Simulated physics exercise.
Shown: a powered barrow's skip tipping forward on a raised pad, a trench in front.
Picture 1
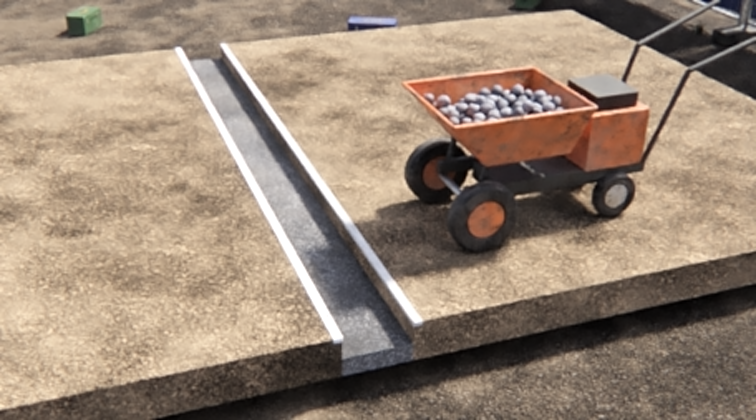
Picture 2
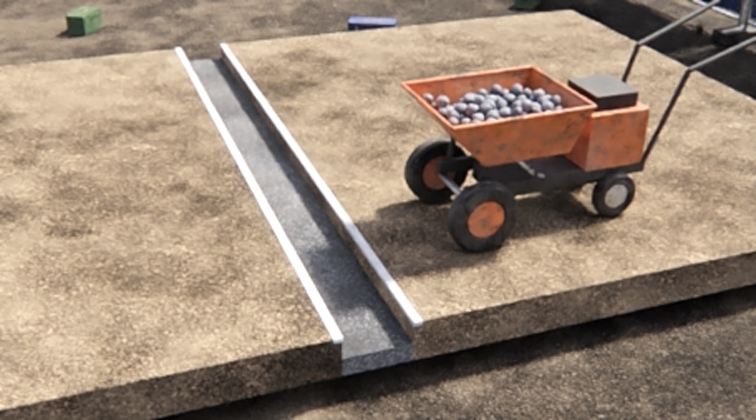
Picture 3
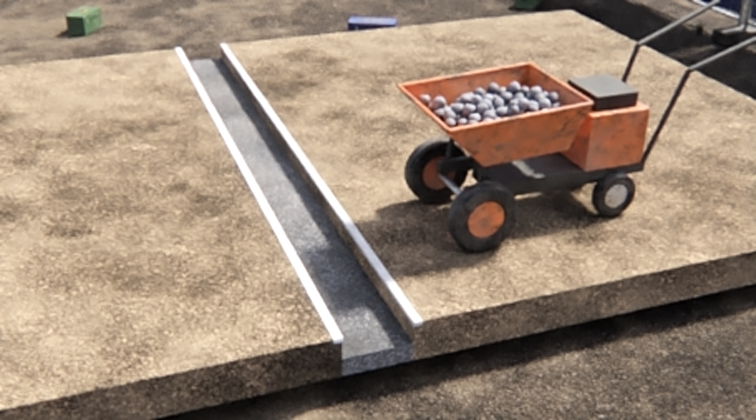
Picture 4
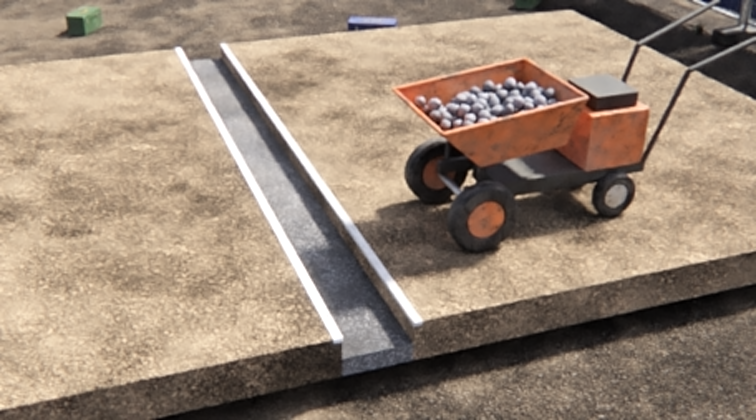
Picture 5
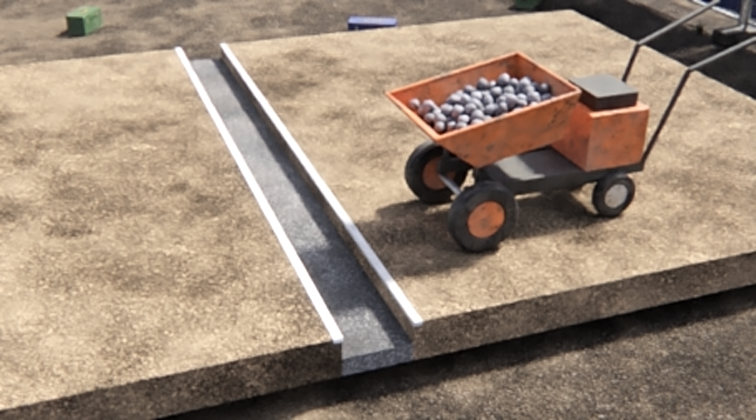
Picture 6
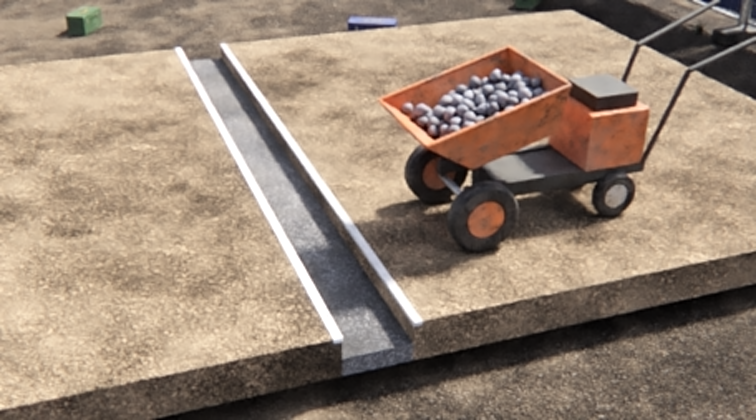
On a raised dirt pad beside a trench, a barrow's orange skip of cobbles tilts forward.
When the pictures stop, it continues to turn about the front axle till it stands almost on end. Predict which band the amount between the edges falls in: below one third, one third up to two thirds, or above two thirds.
Pretty sure the trench share falls in the top band, so past two thirds.
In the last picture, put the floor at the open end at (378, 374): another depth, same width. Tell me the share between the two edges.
Something close to 100 per cent.
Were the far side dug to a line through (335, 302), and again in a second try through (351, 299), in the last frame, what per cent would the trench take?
The first try lands around 70 %, the second around 50 %.
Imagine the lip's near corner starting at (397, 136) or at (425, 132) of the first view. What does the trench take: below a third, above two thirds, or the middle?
Try one, under a third; try two, the middle third.
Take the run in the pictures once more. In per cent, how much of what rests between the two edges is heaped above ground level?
20 per cent or so.
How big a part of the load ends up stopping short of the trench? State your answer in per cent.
Estimate: Around 0 per cent.
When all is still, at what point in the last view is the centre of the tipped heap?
The centre settles at about (323, 251).
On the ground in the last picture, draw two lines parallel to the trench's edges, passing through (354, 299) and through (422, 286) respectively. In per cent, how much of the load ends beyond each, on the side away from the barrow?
About 40 and 80 %.
Soon after the last picture, skip tipped steeply; all in the skip.
A little later, skip tipped right over; about two thirds in the skip; about a third in or heaped over the trench.
Later still, skip tipped right over; a small part in the skip; a stray few short of the trench; most in or heaped over the trench; a stray few beyond it.
At rest, skip tipped right over; a small part in the skip; a stray few short of the trench; most in or heaped over the trench; a stray few beyond it.
